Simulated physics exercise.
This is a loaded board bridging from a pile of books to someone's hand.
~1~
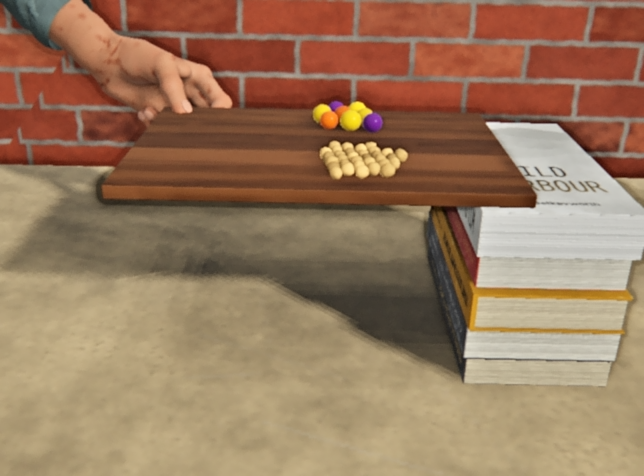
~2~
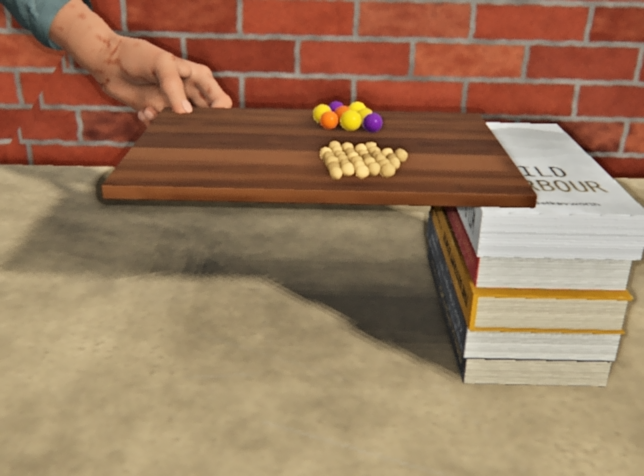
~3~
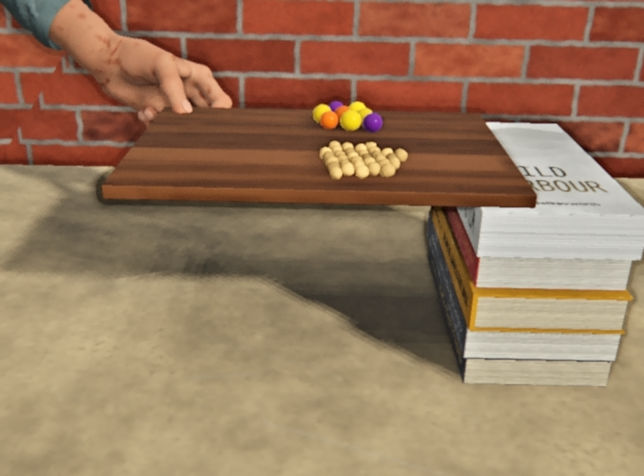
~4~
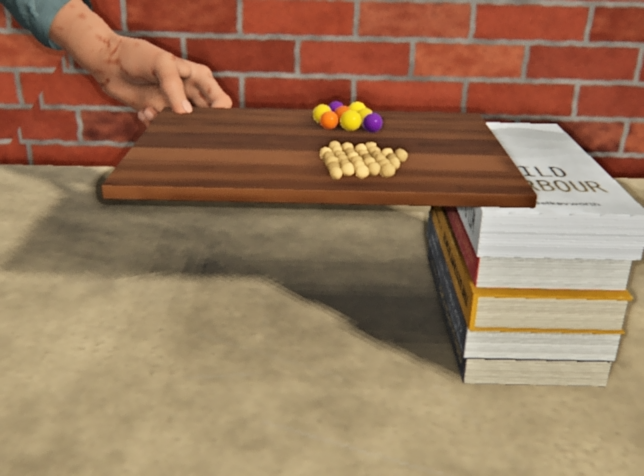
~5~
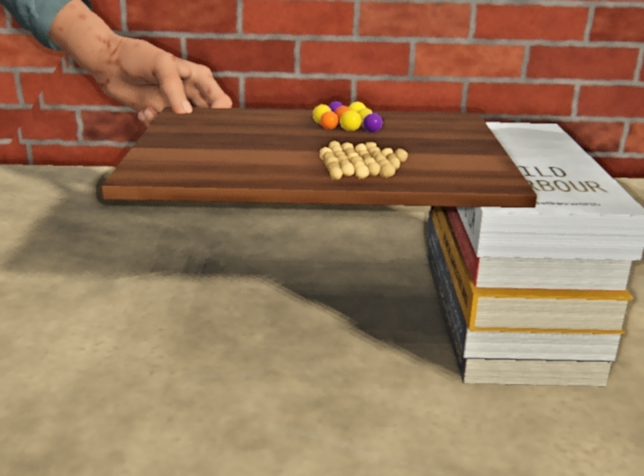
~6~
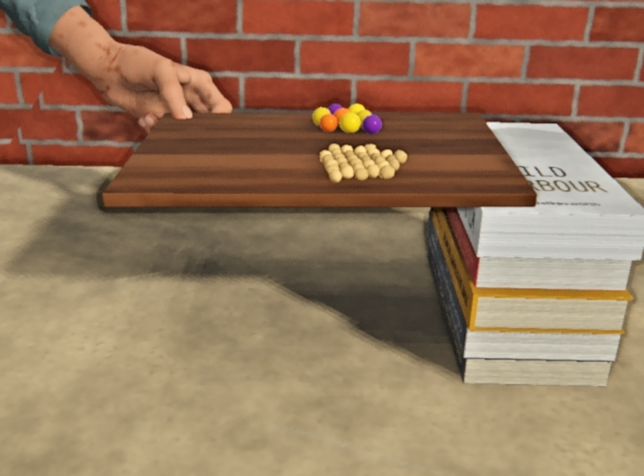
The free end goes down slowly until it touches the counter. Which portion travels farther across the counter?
The longer run belongs to the far portion.
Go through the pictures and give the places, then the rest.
In the first picture, held end of the board at (118, 188), level; book pile at (523, 180), tall, over half the board's length; near portion at (366, 159), some dried chickpeas; far portion at (343, 115), a few glass marbles.
In the second picture, held end of the board at (118, 188), level; far portion at (343, 115).
In the third picture, held end of the board at (118, 188), level; near portion at (366, 159).
In the fourth picture, held end of the board at (118, 188), level; far portion at (343, 115).
In the fifth picture, held end of the board at (118, 188), level; near portion at (366, 160).
In the sixth picture, held end of the board at (118, 196), down by 1°; book pile at (523, 180); near portion at (366, 162), not moving; far portion at (343, 118), not moving.
Then, 0.37 s past the last view, board sloping at 11°; near portion all still on the board; far portion all still on the board.
Then, 0.83 s past the last view, board sloping at 24°; near portion all still on the board; far portion mostly less than half a board's length out.
Then, 1.33 s past the last view, board resting at 34°; near portion mostly less than half a board's length out; far portion mostly up to a board's length out.
Finally, board resting at 34°; near portion mostly less than half a board's length out; far portion mostly more than two board lengths out, about half gone off the counter; the far portion has gone farther.
